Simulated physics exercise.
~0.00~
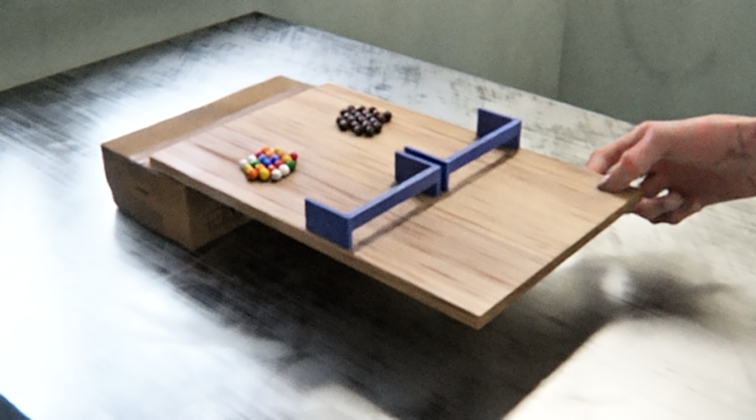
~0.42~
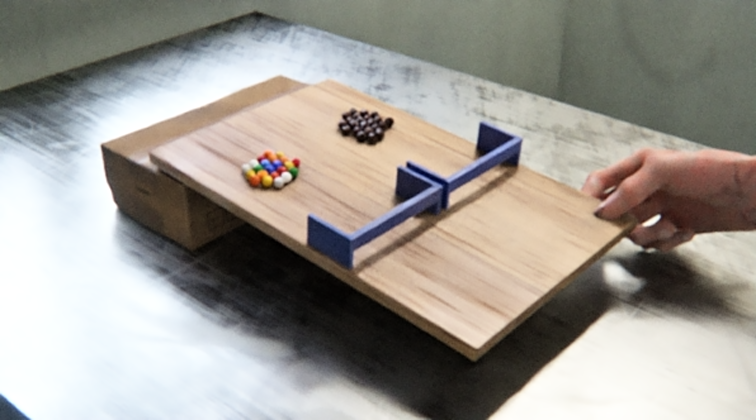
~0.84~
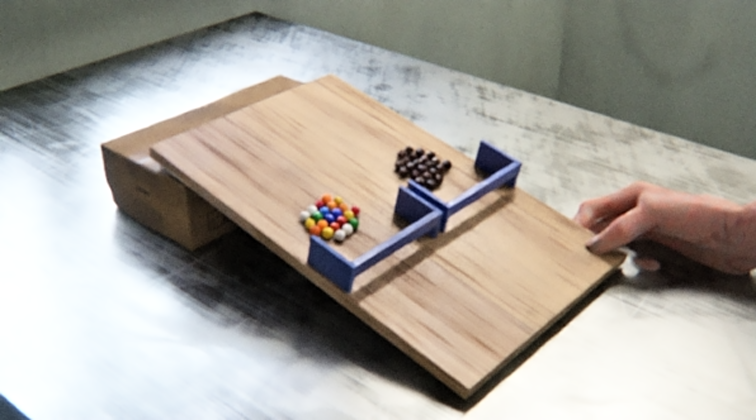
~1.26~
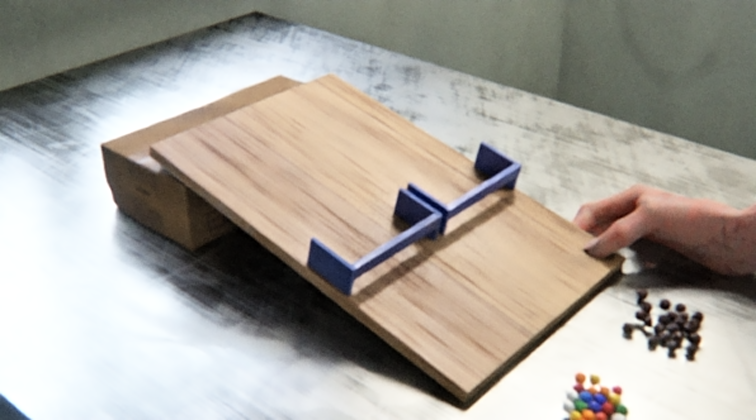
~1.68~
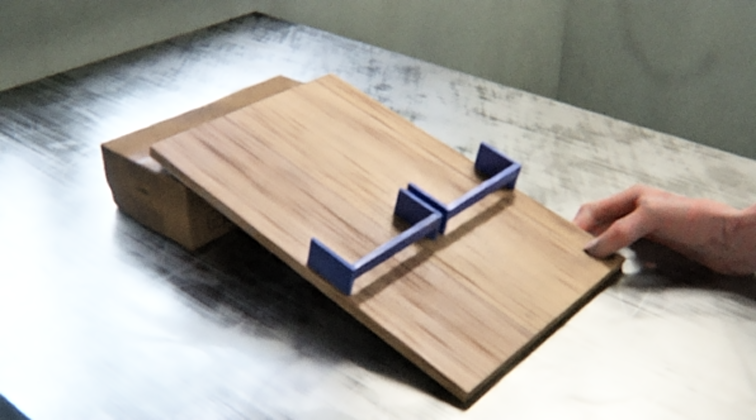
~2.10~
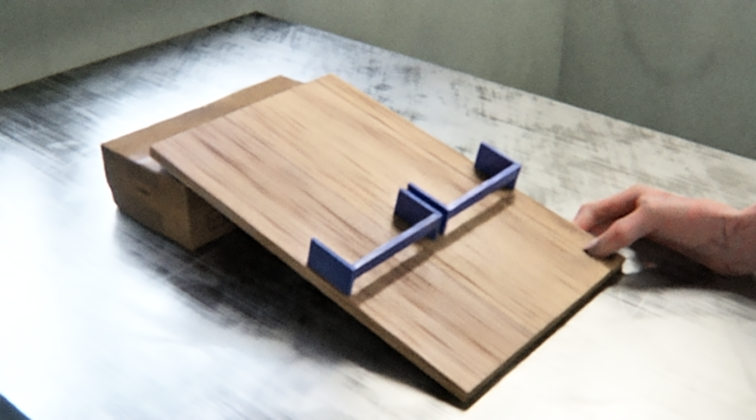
Colourful and dark beads slide under blue bars and off a board a hand lowers.
